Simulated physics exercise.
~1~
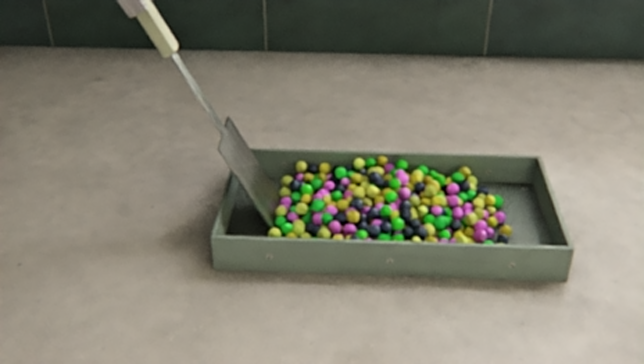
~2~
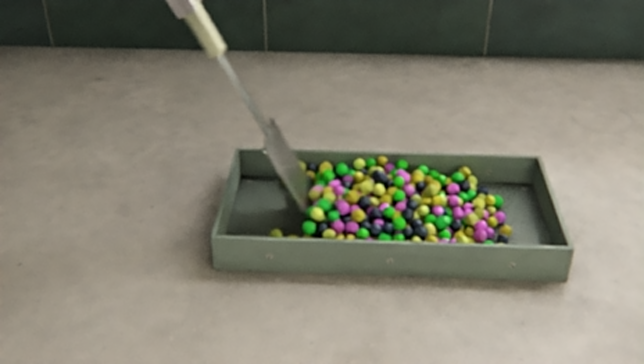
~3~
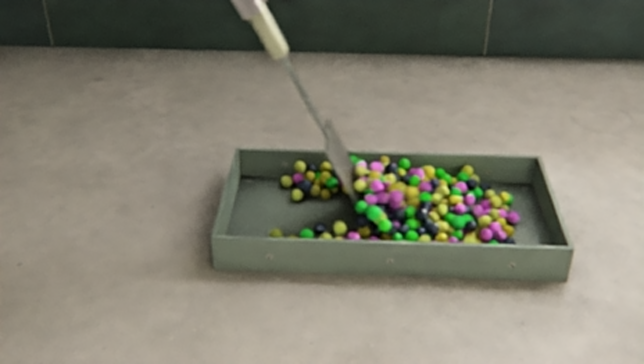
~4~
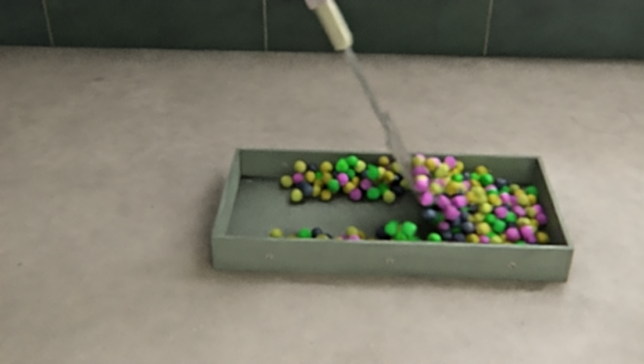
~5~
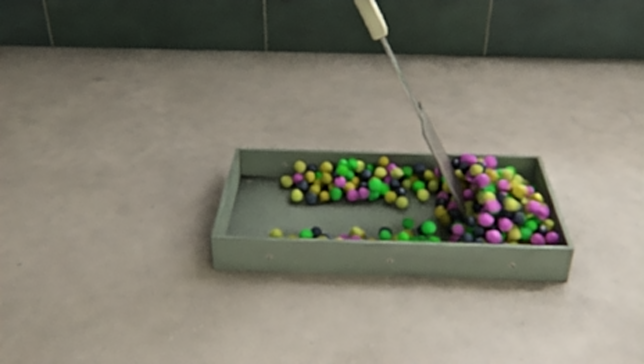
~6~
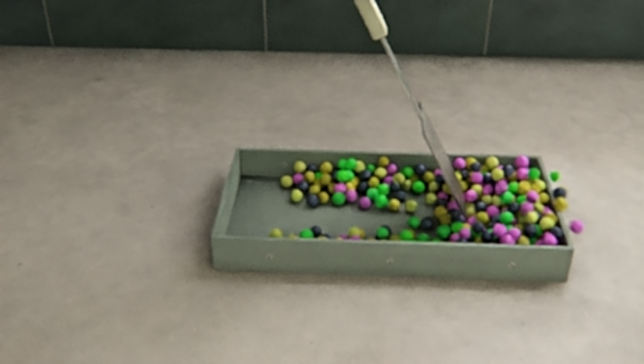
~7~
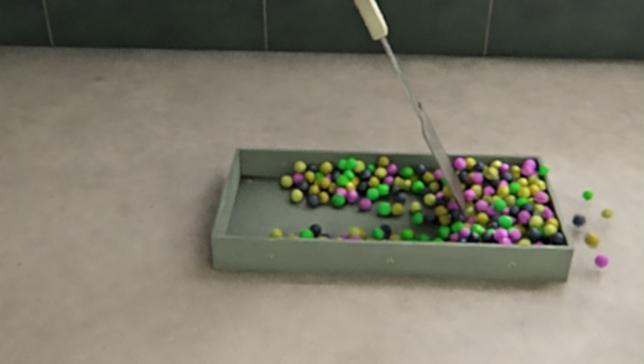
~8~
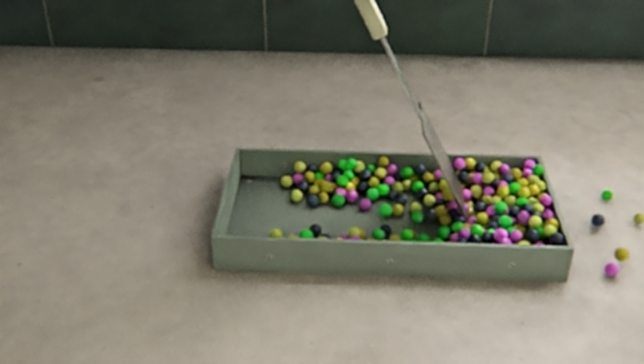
On a table top, a paddle pushes colourful balls rightward through a tray, spilling a few.
